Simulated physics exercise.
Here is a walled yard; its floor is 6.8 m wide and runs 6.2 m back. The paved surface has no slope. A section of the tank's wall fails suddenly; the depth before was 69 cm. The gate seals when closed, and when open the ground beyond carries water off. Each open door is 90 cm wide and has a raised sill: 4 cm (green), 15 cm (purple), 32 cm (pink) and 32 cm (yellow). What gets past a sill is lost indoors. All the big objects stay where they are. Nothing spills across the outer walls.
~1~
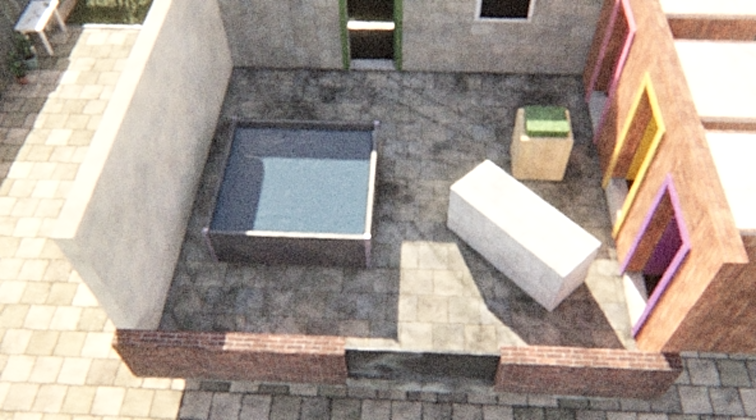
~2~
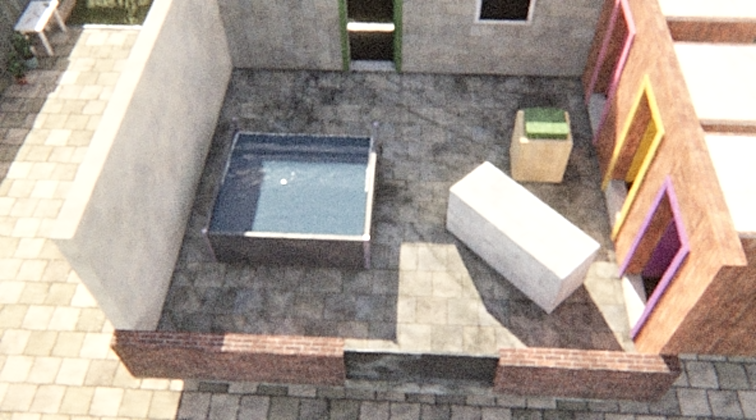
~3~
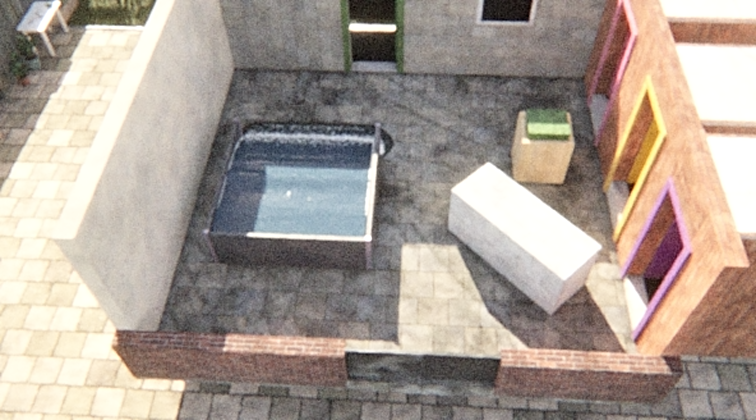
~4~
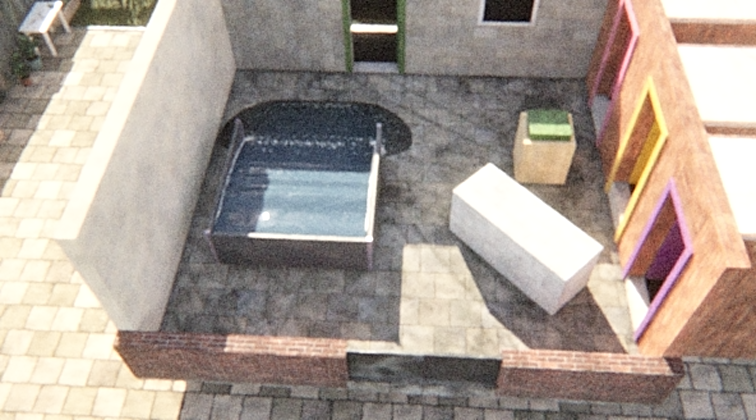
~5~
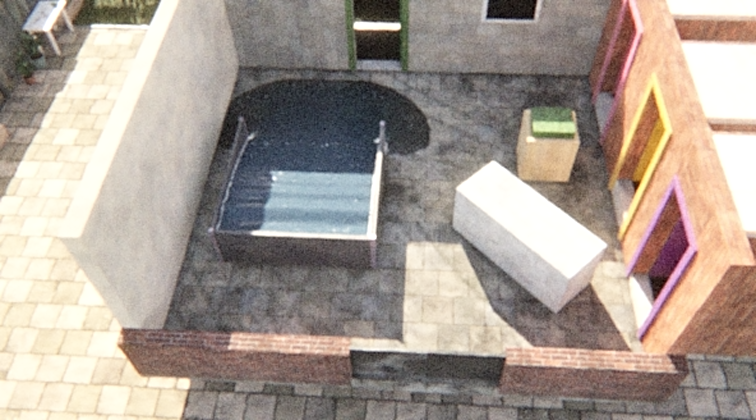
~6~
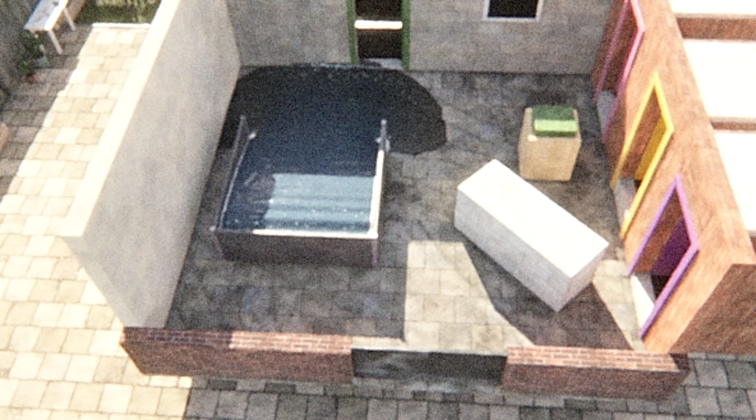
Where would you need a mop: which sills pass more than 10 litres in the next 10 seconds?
Within that time: At the green door it goes over the limit; at the purple door it keeps below the limit; at the pink door it keeps below the limit; at the yellow door it stays under the limit.
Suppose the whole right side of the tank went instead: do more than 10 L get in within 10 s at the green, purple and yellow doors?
Then: Green above, purple above, yellow under.
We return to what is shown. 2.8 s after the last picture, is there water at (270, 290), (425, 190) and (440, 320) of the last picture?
In turn: Dry, still dry, not reached.
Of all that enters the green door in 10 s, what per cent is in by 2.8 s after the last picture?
About 75 per cent.
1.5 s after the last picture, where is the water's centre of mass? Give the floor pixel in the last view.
Near (320, 133).
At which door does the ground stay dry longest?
The purple one.
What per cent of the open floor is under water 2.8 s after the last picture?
Some 45 per cent of it.
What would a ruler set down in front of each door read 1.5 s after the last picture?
Depths in cm: Green 31, purple 0, pink 0, yellow 0.
Then, 0.7 s after the last picture water covers 25 % of the floor and is deepest (50 cm) near (242, 66); green door 24 cm at the sill, 94 L in, purple door not reached, pink door not reached, yellow door not reached.
Then, 1.5 s after the last picture water covers 30 % of the floor and is deepest (48 cm) near (242, 66); green door 31 cm at the sill, 272 L in, purple door not reached, pink door not reached, yellow door not reached.
Then, 2.8 s after the last picture water covers 45 % of the floor and is deepest (28 cm) near (584, 74); green door 20 cm at the sill, 473 L in, purple door not reached, pink door 20 cm at the sill, 0 L in, yellow door not reached.
Then, 5.3 s after the last picture water covers 80 % of the floor and is deepest (21 cm) near (640, 376); green door 10 cm at the sill, 593 L in, purple door 10 cm at the sill, 0 L in, pink door 19 cm at the sill, 0 L in, yellow door 10 cm at the sill, 0 L in.
Then, 9.3 s after the last picture water covers 95 % of the floor and is deepest (17 cm) near (385, 217); green door 10 cm at the sill, 640 L in, purple door 7 cm at the sill, 1 L in, pink door 9 cm at the sill, 0 L in, yellow door 10 cm at the sill, 0 L in.
